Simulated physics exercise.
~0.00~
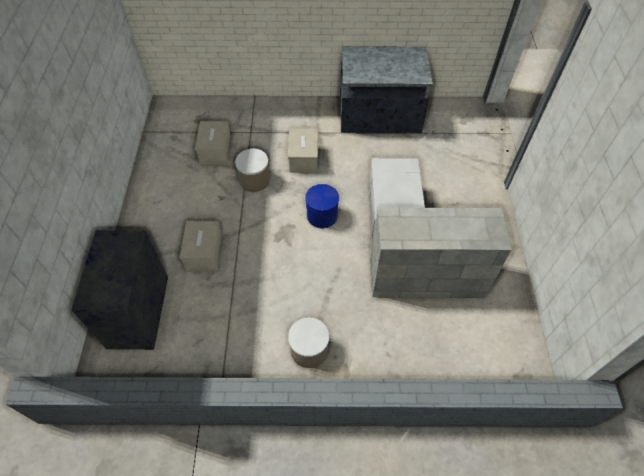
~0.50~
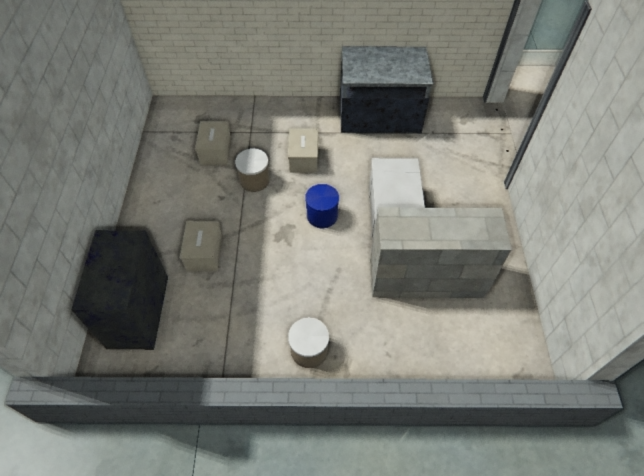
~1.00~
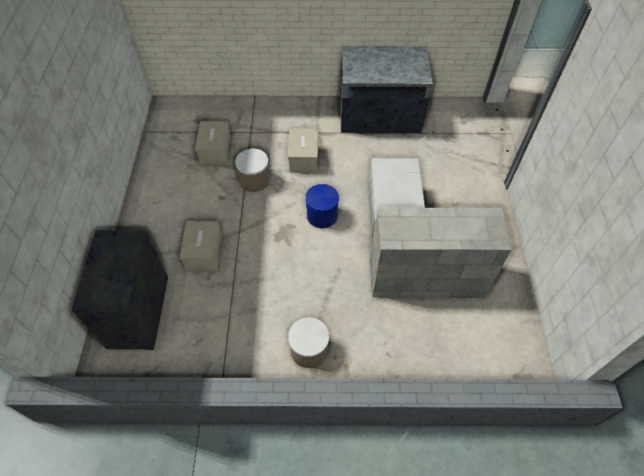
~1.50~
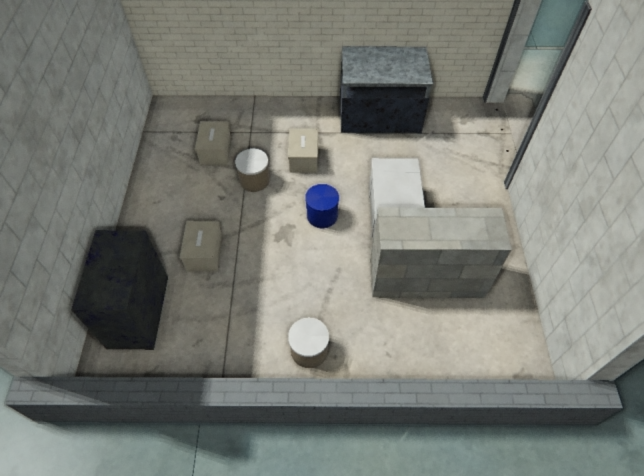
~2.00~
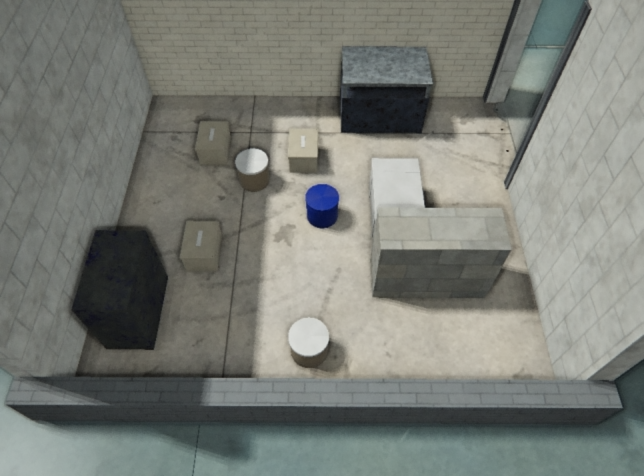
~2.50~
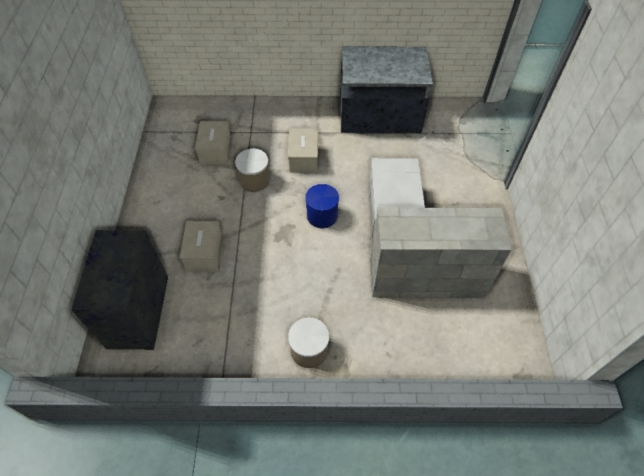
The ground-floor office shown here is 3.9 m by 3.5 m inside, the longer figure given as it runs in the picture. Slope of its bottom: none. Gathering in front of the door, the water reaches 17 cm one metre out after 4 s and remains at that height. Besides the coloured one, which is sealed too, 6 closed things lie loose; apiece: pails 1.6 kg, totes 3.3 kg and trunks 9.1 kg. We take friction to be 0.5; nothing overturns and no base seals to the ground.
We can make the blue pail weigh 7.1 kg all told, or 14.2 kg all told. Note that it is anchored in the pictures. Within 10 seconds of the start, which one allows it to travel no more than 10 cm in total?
Expect only the larger amount to be sufficient.
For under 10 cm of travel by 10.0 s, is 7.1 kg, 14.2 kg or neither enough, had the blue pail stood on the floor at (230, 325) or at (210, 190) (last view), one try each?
In that order: Both loads work; both loads work.
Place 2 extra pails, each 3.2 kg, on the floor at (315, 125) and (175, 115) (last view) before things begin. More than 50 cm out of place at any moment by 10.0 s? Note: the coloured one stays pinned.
Order as asked: Stays within / goes beyond.
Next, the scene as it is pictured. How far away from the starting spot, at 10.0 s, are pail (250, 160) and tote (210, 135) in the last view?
Shifts: 120 cm / 60 cm.
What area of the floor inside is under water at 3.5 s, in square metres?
1.5 m2.
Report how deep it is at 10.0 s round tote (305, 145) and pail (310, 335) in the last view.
Depths: Near 6 cm, then near 5 cm.
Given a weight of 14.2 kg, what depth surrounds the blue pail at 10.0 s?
6 cm, roughly.
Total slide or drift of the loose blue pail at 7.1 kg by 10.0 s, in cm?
About 80 cm altogether.
After 3.5 s the blue pail would be 0 cm from its start with 7.1 kg and 0 cm from its start with 14.2 kg; 0 cm of water round it then.
After 4.5 s the blue pail would be 0 cm from its start with 7.1 kg and 0 cm from its start with 14.2 kg; 1 cm of water round it then.
After 7.0 s the blue pail would be 45 cm from its start with 7.1 kg and 1 cm from its start with 14.2 kg; 6 cm of water round it then.
After 10.0 s the blue pail would be 73 cm from its start with 7.1 kg and 1 cm from its start with 14.2 kg; 6 cm of water round it then.
